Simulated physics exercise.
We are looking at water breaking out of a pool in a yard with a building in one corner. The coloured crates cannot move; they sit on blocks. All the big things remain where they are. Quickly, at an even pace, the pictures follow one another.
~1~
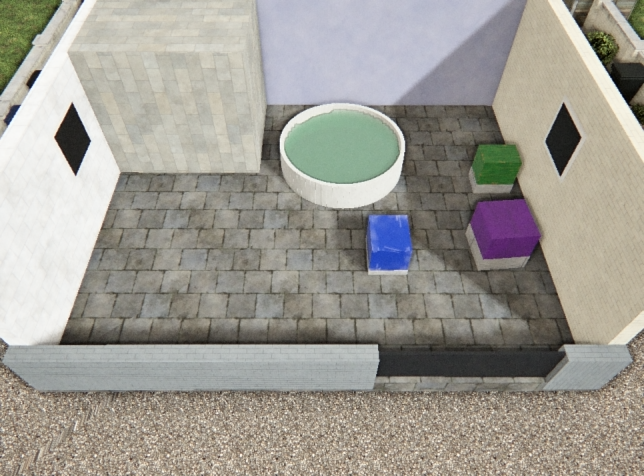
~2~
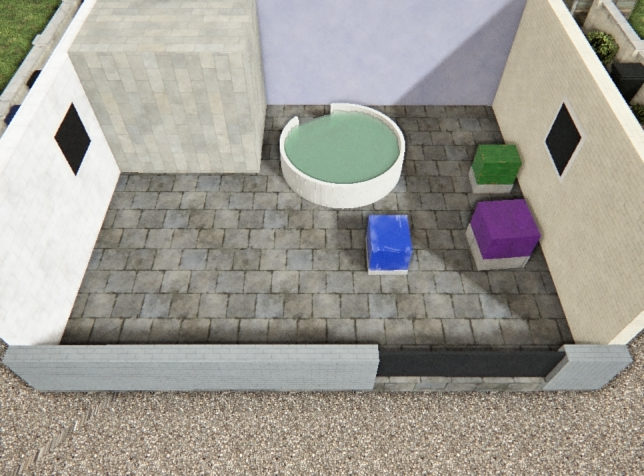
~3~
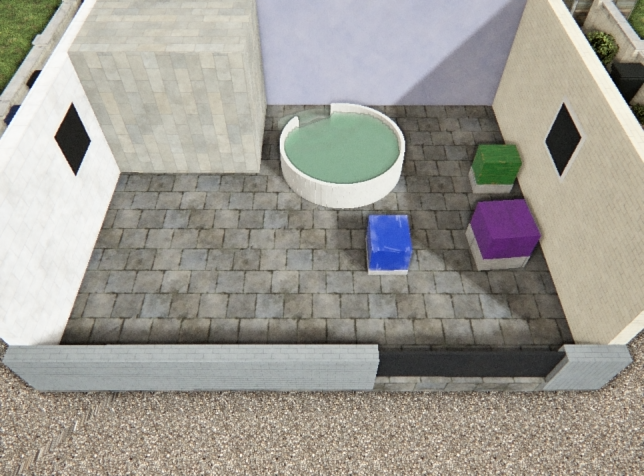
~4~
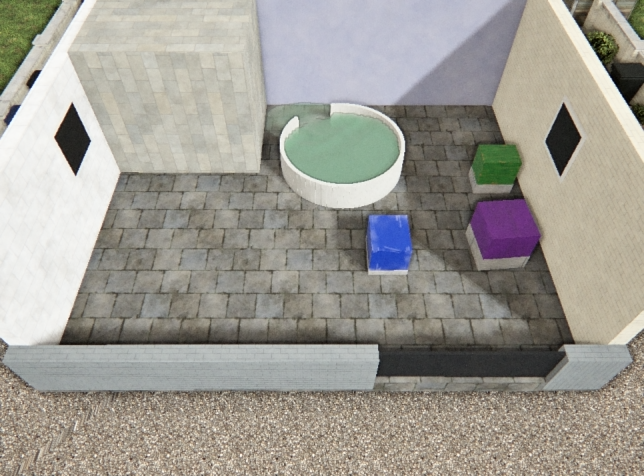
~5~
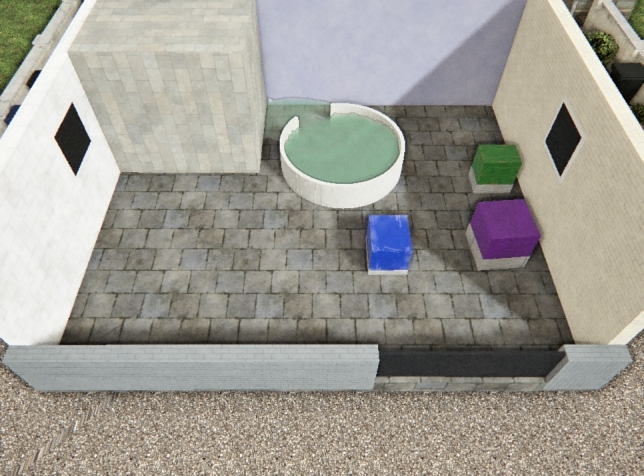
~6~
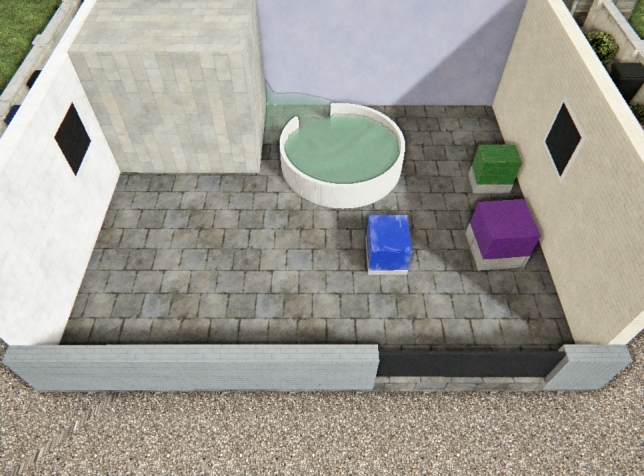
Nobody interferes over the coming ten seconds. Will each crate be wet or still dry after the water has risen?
At the end, the green crate is left alone by the water. The purple crate is left alone by the water. The blue crate is left alone by the water.
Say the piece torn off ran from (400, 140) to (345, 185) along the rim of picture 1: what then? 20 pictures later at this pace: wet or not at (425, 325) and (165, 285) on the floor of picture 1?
Well, the first one's sitting in a puddle and the next one's spared.
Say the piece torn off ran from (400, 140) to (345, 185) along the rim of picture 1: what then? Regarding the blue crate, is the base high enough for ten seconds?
Looking at it, the blue crate gets overtopped.
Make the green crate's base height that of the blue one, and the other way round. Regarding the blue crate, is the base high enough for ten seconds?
Blue: Untouched.
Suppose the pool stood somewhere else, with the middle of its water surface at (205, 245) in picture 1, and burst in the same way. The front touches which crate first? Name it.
First comes the one in blue.
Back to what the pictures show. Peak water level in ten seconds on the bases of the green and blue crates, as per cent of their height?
About 50 % and 50 %.
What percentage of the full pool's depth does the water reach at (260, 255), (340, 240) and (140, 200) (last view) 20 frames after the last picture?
Respectively 4, 0 and 0 per cent.
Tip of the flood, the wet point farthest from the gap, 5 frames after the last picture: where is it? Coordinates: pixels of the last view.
Pixel estimate: (395, 107).
A moment on, water covers 5 % of the floor; the green crate not reached, the purple crate not reached, the blue crate not reached.
Next, water covers 15 % of the floor; the green crate not reached, the purple crate not reached, the blue crate not reached.
Then, water covers 40 % of the floor; the green crate water round its plinth, the purple crate not reached, the blue crate not reached.
Later, water covers 60 % of the floor; the green crate water round its plinth, the purple crate water round its plinth, the blue crate water round its plinth.
In the end, water covers 90 % of the floor; the green crate stayed above the water, the purple crate stayed above the water, the blue crate stayed above the water.
